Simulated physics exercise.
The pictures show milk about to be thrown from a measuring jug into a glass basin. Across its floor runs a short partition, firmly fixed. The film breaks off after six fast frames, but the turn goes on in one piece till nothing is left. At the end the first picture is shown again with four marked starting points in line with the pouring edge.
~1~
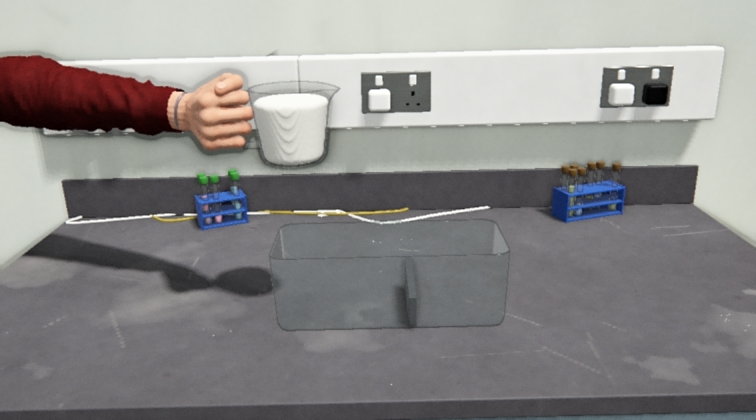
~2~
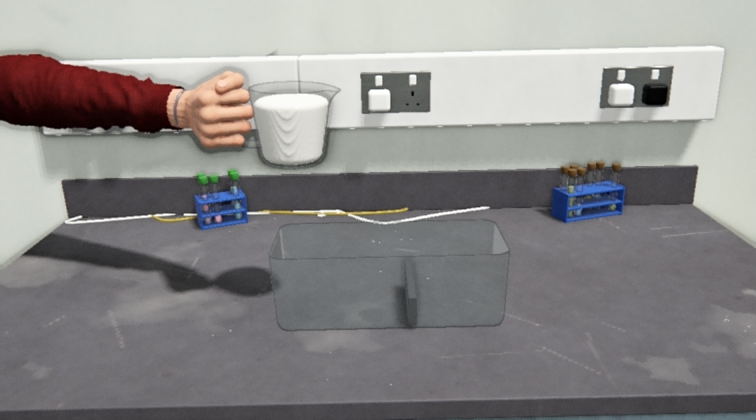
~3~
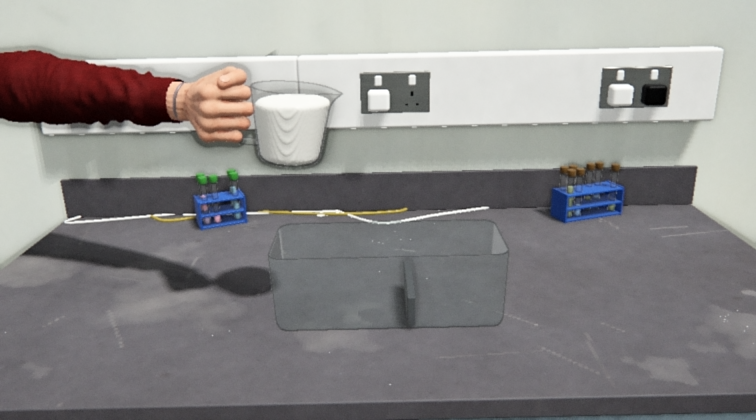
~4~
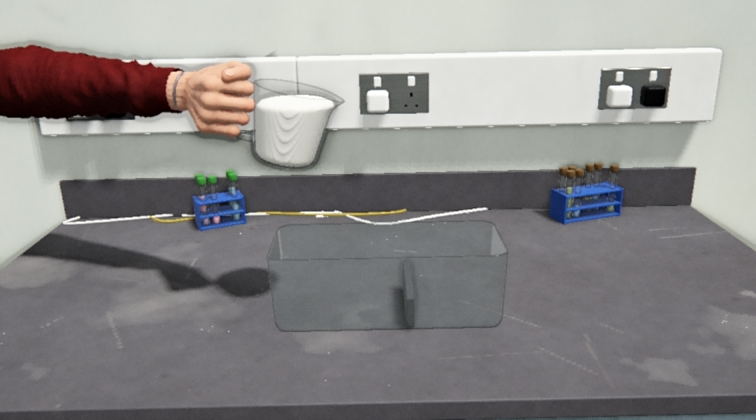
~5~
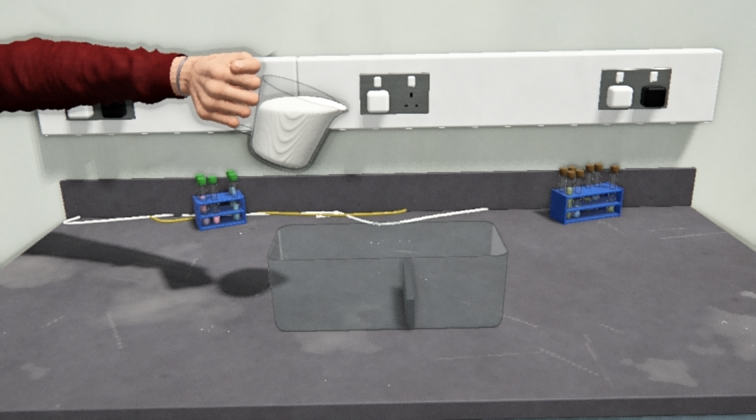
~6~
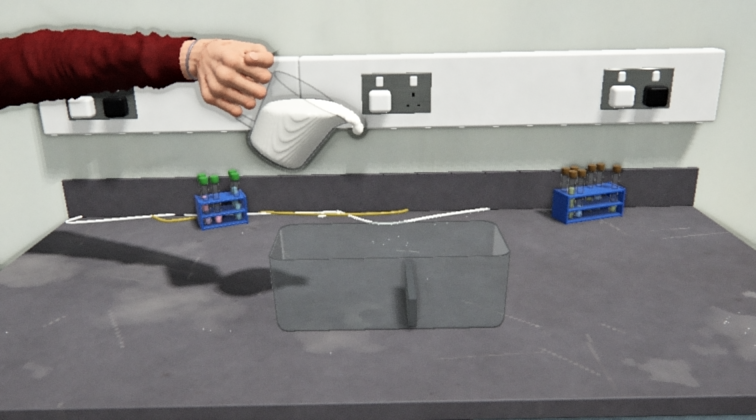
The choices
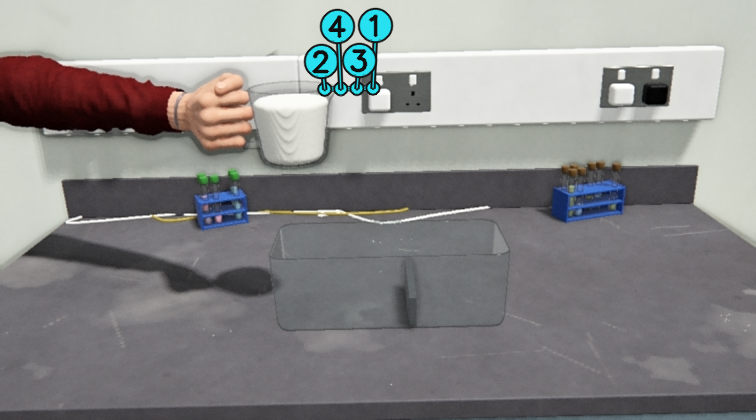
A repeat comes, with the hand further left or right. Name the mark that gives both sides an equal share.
Spot 3 does it best.
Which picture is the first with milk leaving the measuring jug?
Picture 6.
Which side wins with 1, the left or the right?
The right one.
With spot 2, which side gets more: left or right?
The left one.
In cyan, 1 at (373, 88); 2 at (324, 89); 3 at (356, 88); 4 at (340, 88).
With 1, about 21 % ends left of the wall and 78 % right of it.
With 2, about 92 % ends left of the wall and 4 % right of it; 3 % is lost outside.
With 3, about 47 % ends left of the wall and 52 % right of it.
With 4, about 80 % ends left of the wall and 16 % right of it; 3 % is lost outside.
